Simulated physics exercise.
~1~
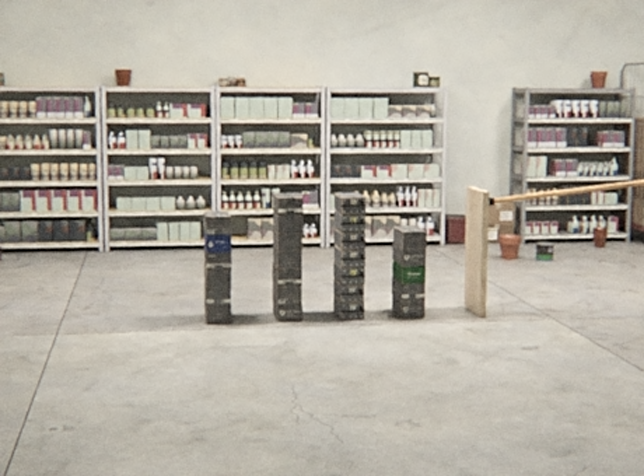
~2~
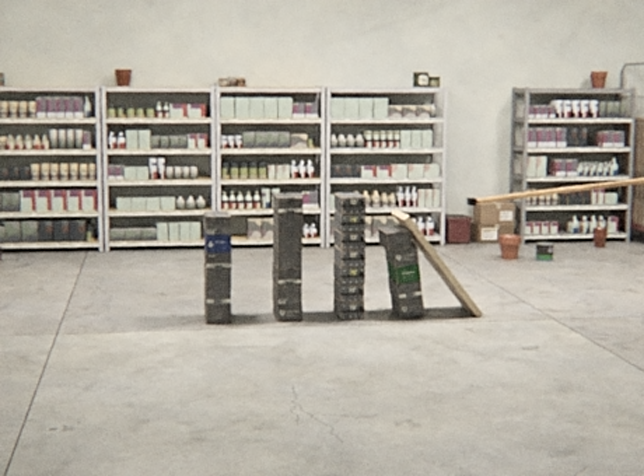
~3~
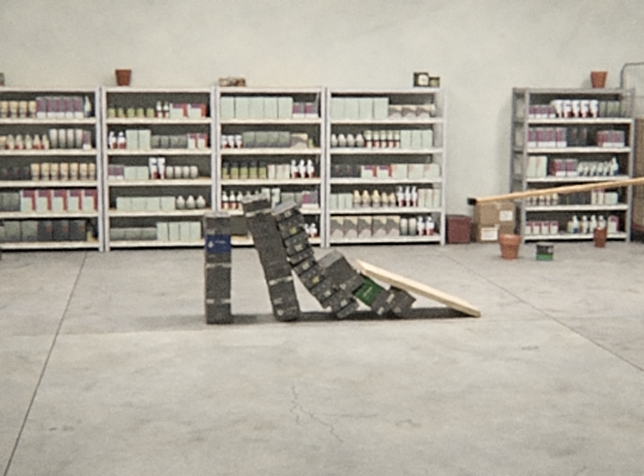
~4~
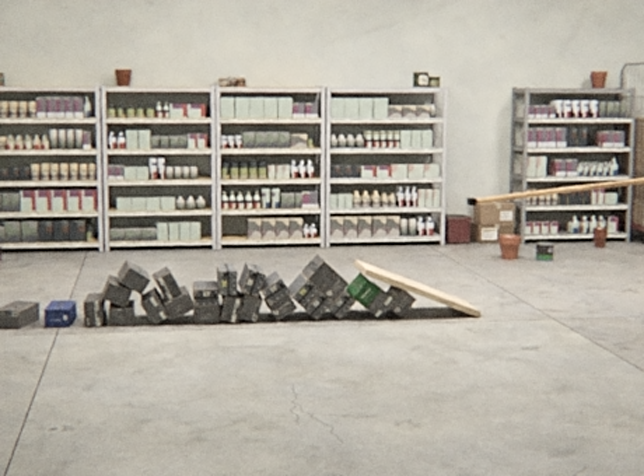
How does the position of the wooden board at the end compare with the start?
At the start the board stands upright to the right of the stacks. At the end it is down on its side, resting at a low slant against the fallen boxes.
